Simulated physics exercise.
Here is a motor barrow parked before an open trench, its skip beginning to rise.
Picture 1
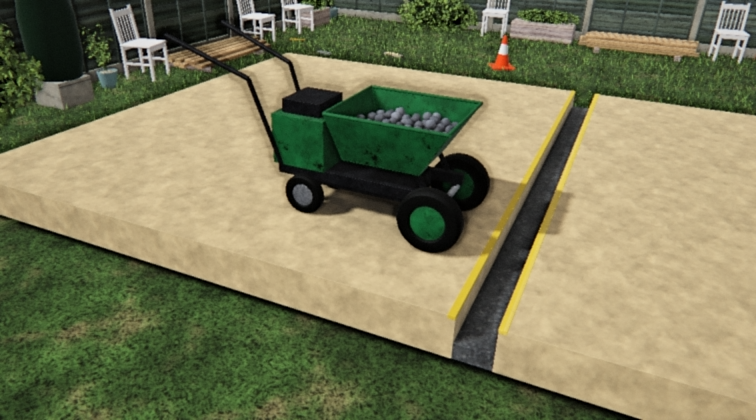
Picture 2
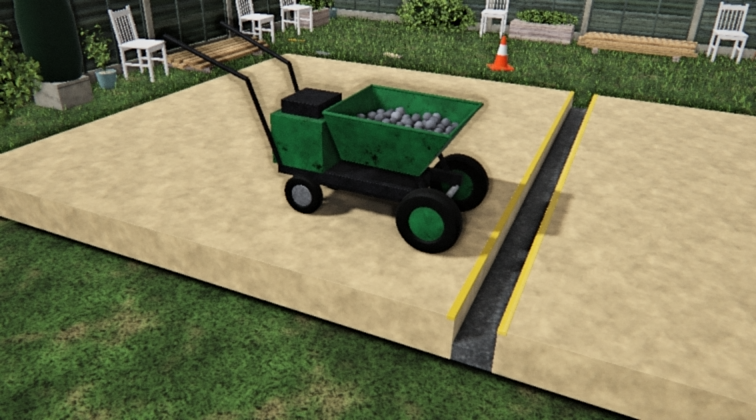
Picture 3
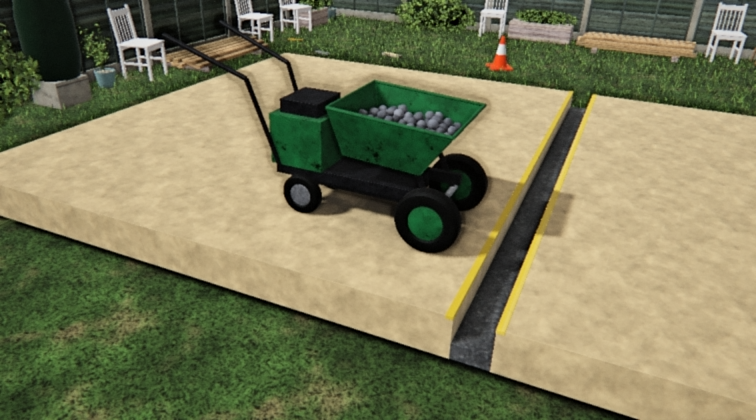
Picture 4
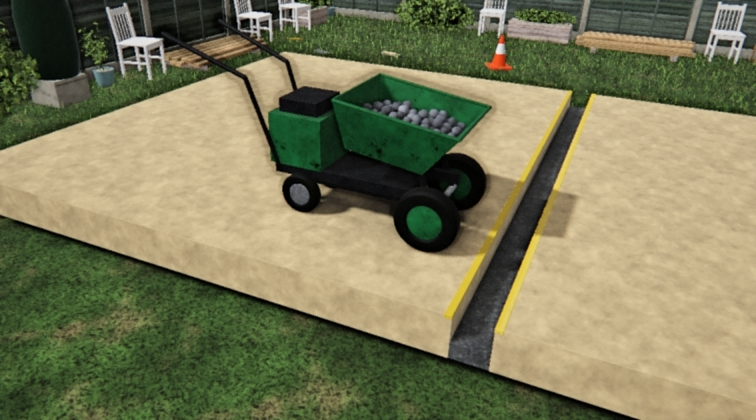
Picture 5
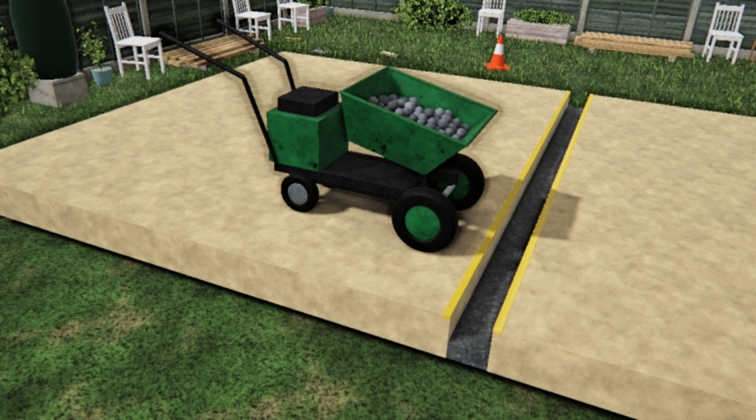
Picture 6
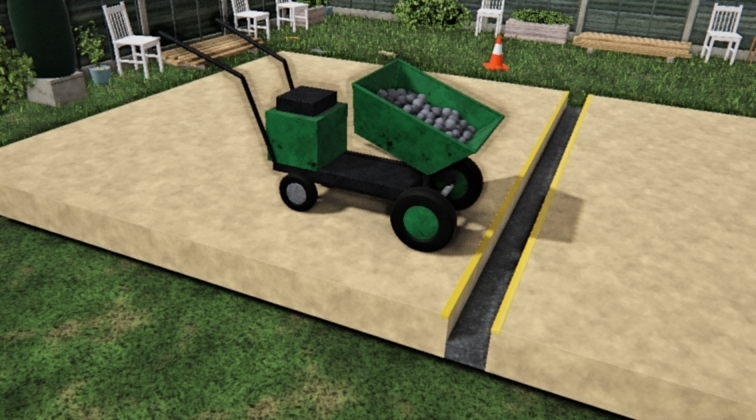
A green motor barrow loaded with round grey cobbles stood on a sandy slab beside a narrow, yellow-edged trench, and its skip slowly rose at the back, tilting forward toward the right.
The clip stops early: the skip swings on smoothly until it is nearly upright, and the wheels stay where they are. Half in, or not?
The trench ends with less than half of it.
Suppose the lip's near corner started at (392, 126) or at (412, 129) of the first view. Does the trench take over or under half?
First above a half, then most of it.
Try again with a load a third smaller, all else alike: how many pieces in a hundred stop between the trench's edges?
Close to 10 per cent.
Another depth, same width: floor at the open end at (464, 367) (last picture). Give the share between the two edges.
Close to 10 per cent.
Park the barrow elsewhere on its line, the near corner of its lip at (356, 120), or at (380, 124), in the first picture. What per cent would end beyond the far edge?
Near 0 % and 0 %.
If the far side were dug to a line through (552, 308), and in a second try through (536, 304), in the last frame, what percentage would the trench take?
About 70 and 40 per cent.
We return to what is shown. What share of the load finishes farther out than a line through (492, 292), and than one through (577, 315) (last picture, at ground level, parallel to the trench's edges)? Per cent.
The first gives 90 %, the second 30 %.
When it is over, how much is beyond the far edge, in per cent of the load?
It comes to 90 per cent or so.
Shortly afterwards, skip tipped steeply; the whole lot in the skip.
Next, skip tipped right over; the bulk in the skip; near a quarter beyond it; only a few falling.
Some moments later, skip tipped right over; a little in the skip; only a few in or heaped over the trench; the bulk beyond it.
In the end, skip tipped right over; a little in or heaped over the trench; all but a few beyond it.
